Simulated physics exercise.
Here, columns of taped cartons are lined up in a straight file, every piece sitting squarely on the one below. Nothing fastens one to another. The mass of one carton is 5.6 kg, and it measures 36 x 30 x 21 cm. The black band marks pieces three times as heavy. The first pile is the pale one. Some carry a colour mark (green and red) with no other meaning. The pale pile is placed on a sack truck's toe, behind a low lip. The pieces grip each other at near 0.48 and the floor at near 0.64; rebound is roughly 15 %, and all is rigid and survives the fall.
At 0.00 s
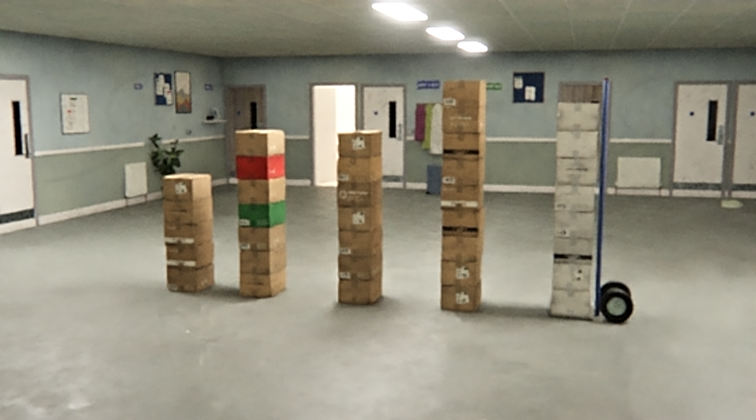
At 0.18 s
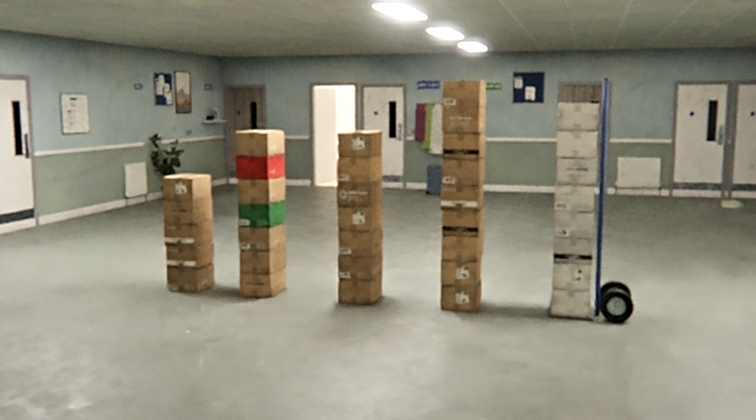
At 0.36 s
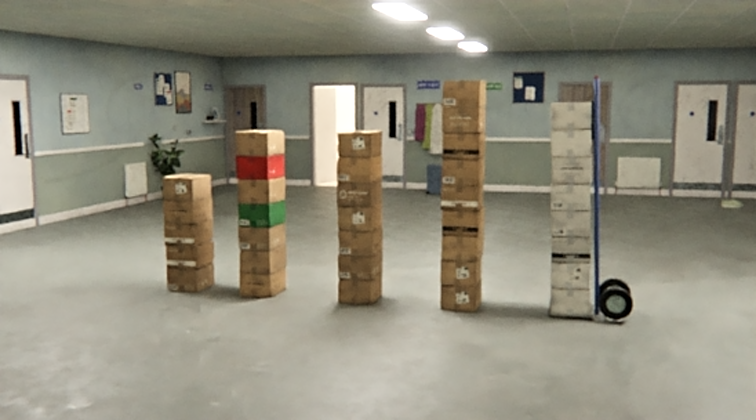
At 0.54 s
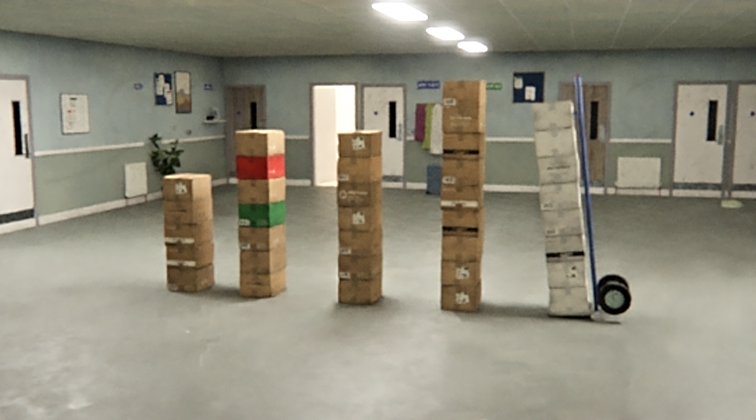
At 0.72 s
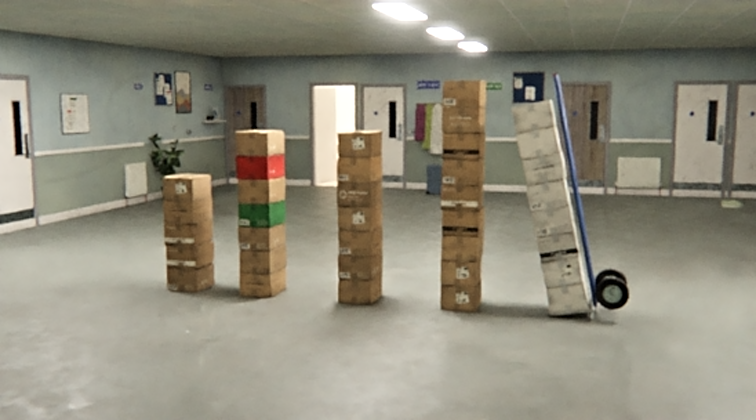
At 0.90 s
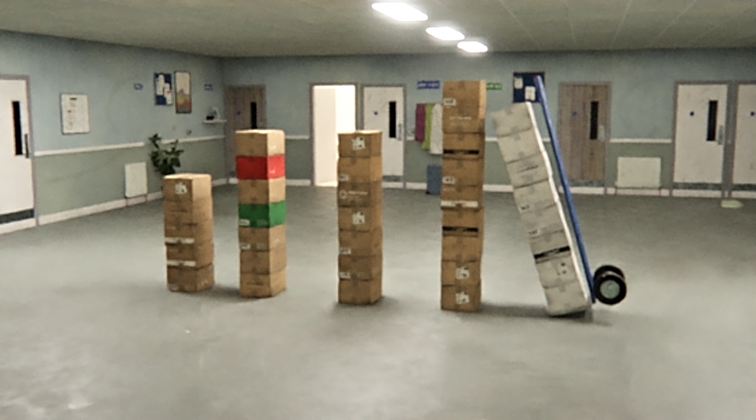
Pale stack of cartons on a blue sack truck leaning steadily left toward four upright columns of brown boxes in a hall.
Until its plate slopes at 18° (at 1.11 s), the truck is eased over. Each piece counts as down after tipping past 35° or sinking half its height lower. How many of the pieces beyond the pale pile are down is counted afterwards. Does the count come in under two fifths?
No.
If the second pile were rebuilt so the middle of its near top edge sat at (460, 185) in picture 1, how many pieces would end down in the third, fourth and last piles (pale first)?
Counts down - third: 7; fourth: 7; last: 5.
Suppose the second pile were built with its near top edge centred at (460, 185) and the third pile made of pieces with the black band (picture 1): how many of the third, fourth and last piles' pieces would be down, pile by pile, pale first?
Down by pile: Third 0, fourth 0, last 0.
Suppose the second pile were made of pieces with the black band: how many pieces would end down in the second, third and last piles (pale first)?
Down at the end: Second pile 0, third pile 0, last pile 0.
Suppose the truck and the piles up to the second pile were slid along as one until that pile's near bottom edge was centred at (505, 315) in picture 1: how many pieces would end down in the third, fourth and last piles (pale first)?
Third 6, fourth 7, last 5.
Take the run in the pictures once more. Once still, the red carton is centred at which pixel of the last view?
Near (145, 236).
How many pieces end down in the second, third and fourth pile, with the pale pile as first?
For the second pile 9, for the third pile 6, for the fourth pile 6.
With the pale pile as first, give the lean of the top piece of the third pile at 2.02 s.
I'd say it's at some 10° by then.
After 2.02 s, 8 of the pale pile down; 3 of the 28 other cartons down.
After 2.88 s, 8 of the pale pile down; 20 of the 28 other cartons down; green carton leaning 17°, 11 cm lower; red carton leaning 12°, 11 cm lower.
At rest (5.3 s), 8 of the pale pile down; 25 of the 28 other cartons down; red carton leaning 56°, 70 cm lower; green carton leaning 34°, 34 cm lower. That is 89 per cent. As the last picture would show them, middles, red carton near (145, 236), green carton near (117, 242).
